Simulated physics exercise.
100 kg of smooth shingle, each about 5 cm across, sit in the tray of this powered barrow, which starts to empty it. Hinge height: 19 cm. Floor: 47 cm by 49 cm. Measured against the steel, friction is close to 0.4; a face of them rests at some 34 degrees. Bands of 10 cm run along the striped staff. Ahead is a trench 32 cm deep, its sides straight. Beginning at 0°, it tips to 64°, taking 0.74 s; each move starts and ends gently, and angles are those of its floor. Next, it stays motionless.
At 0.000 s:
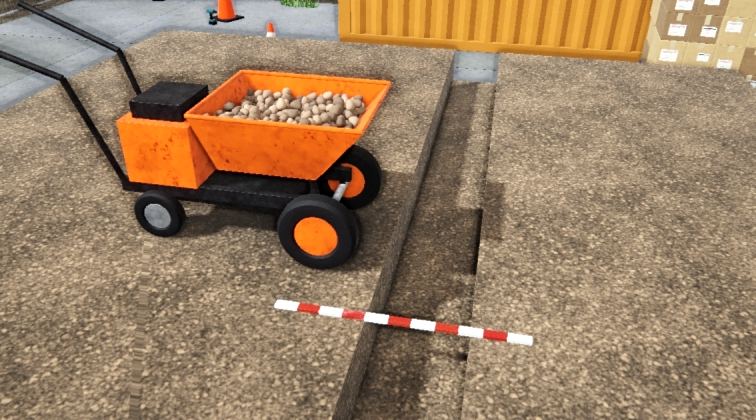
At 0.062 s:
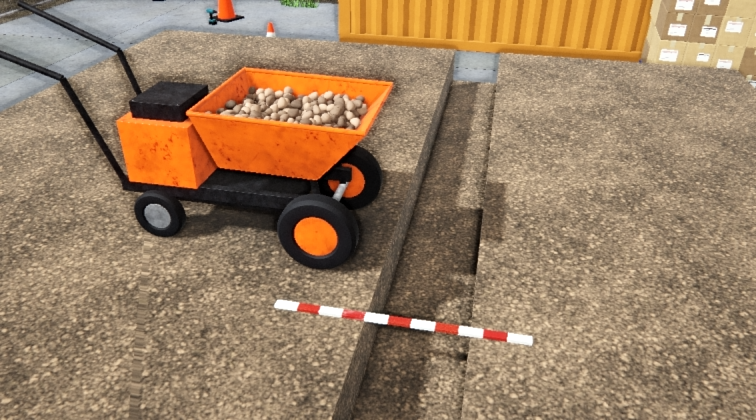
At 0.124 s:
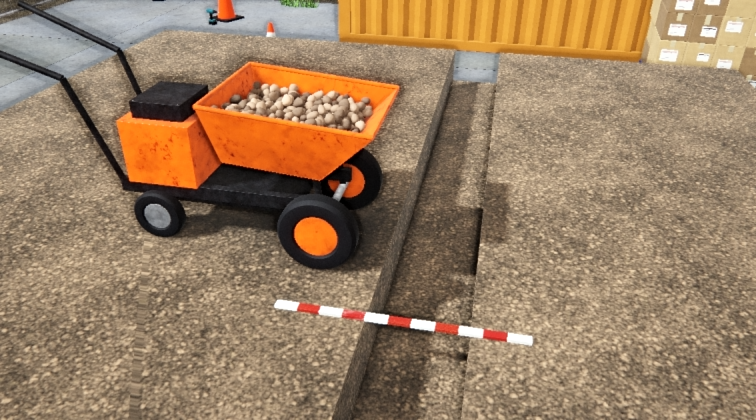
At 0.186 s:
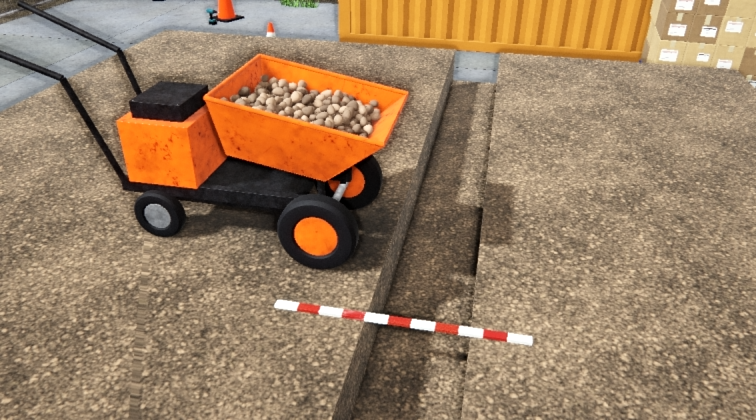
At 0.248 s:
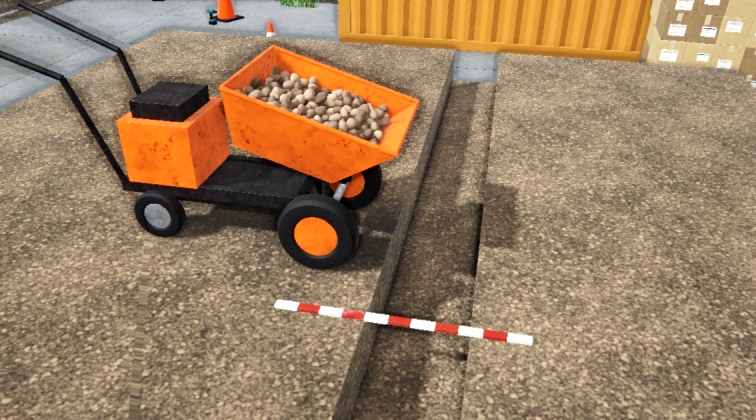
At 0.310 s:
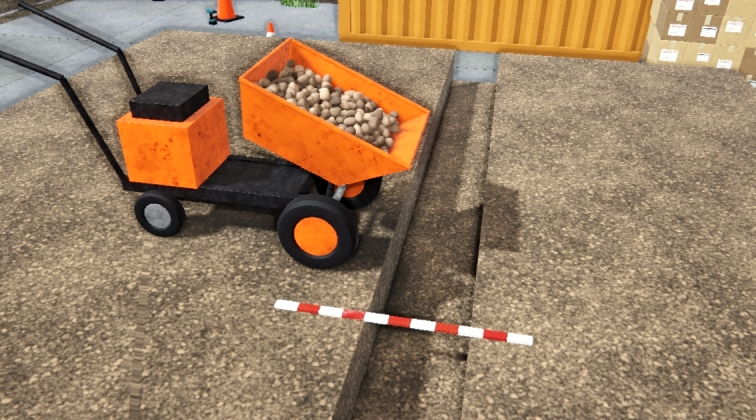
Orange powered barrow standing beside a straight-sided trench, its tray of rounded stones tilting gradually toward the right, wheels staying still.
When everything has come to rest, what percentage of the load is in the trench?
About 40 per cent.
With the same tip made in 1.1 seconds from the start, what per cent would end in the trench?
Something close to 45 per cent.
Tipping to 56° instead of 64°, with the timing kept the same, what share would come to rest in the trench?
Share in trench: Approx. 40%.
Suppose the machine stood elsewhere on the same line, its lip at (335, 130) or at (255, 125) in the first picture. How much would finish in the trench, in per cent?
Estimates: 65 % then 85 %.
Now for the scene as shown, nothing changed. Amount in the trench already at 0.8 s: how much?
Roughly 10% by that time.
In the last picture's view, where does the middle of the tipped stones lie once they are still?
The middle should be near (502, 252).
After 0.6 s the floor is at 54°; 100 % in the tray; the foremost stones are at (431, 179).
After 0.8 s the floor is at 64°; 74 % in the tray, 12 % in the trench, 14 % past the trench; the foremost stones are at (511, 239).
After 1.2 s the floor is at 64°; 26 % in the tray, 16 % in the trench, 57 % past the trench; the foremost stones are at (643, 269).
After 3.1 s the floor is at 64°; 0 % in the tray, 40 % in the trench, 60 % past the trench; the foremost stones are past the picture's edge.
